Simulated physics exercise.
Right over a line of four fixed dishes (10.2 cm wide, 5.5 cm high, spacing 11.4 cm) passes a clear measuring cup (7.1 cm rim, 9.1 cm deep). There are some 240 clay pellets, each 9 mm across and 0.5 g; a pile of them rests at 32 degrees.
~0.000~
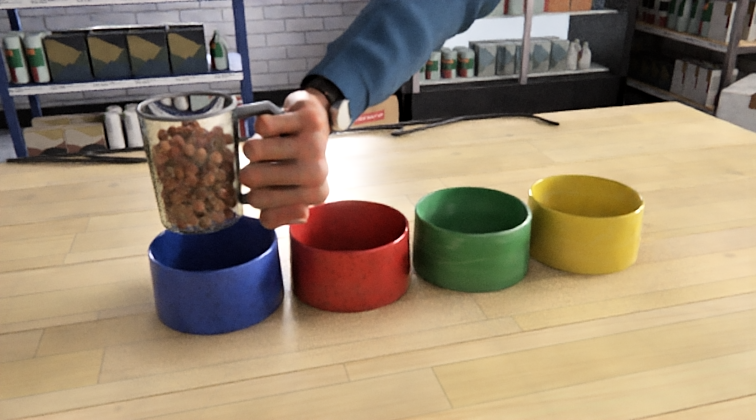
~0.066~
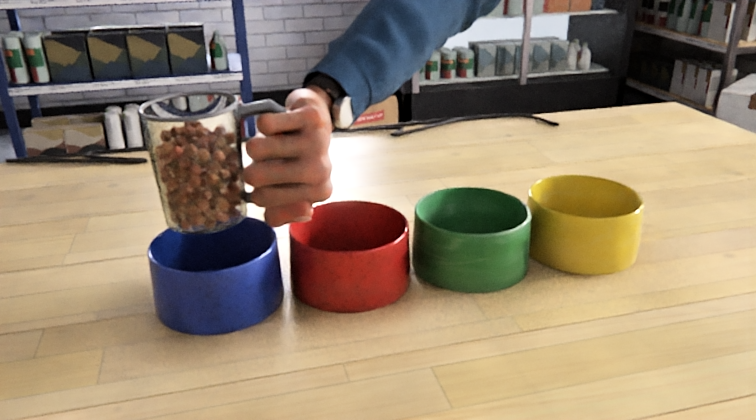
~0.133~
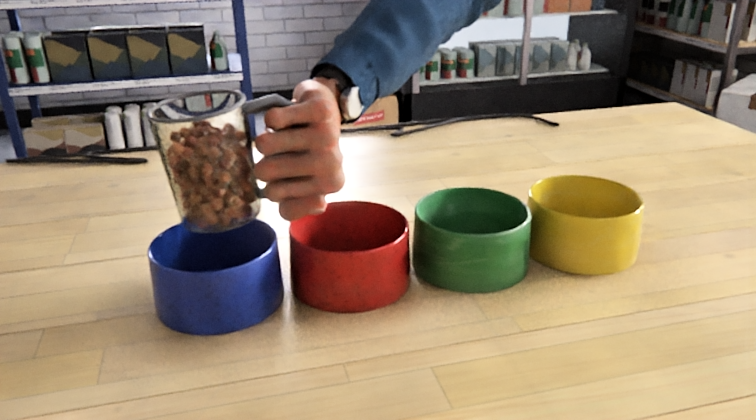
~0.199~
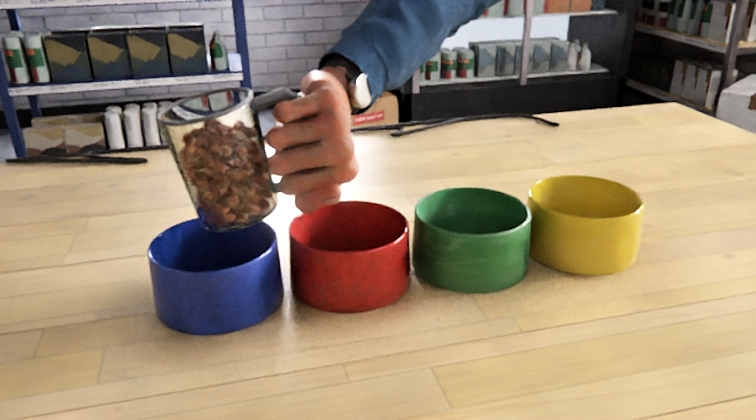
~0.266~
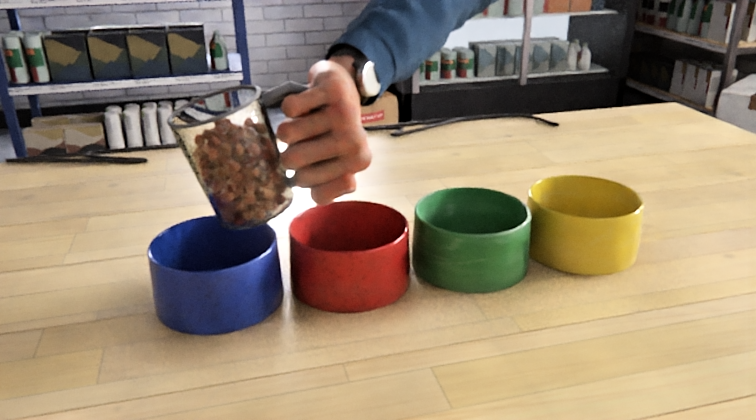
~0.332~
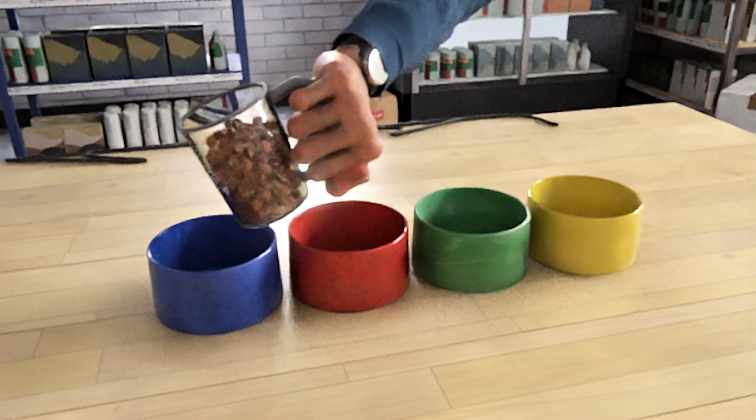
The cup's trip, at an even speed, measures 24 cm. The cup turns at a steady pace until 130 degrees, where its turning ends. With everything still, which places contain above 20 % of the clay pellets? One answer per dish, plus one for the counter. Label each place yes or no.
Red: No. Blue: No. Green: Yes. Yellow: No. Counter: No.
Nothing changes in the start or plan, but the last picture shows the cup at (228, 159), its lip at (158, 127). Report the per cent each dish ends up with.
Red 100; blue 0; green 0; yellow 0.
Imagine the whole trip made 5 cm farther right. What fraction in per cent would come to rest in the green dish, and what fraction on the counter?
Shares in that case - green 100 / counter 0.
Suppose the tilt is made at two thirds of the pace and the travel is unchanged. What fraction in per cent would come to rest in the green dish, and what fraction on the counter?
The green dish 80, the counter 10.
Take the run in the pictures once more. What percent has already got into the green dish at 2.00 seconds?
80 %.
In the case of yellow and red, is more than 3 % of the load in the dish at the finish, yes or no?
Well, yellow gets a cross and red gets a tick.
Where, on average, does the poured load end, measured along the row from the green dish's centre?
Mean position: Around 3 cm toward smaller x from the centre.
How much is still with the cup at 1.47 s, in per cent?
About 90 per cent.
Then, at 1.02 s, tilt 72 degrees; cup holds 100 %.
After 1.47 s, tilt 106 degrees; cup holds 90 %, red 10 %.
After 2.00 s, tilt 130 degrees; cup holds 0 %, red 10 %, green 80 %.
In the end, at 2.5 s, red 10 %, blue 0 %, green 80 %, yellow 0 %, counter 10 %.
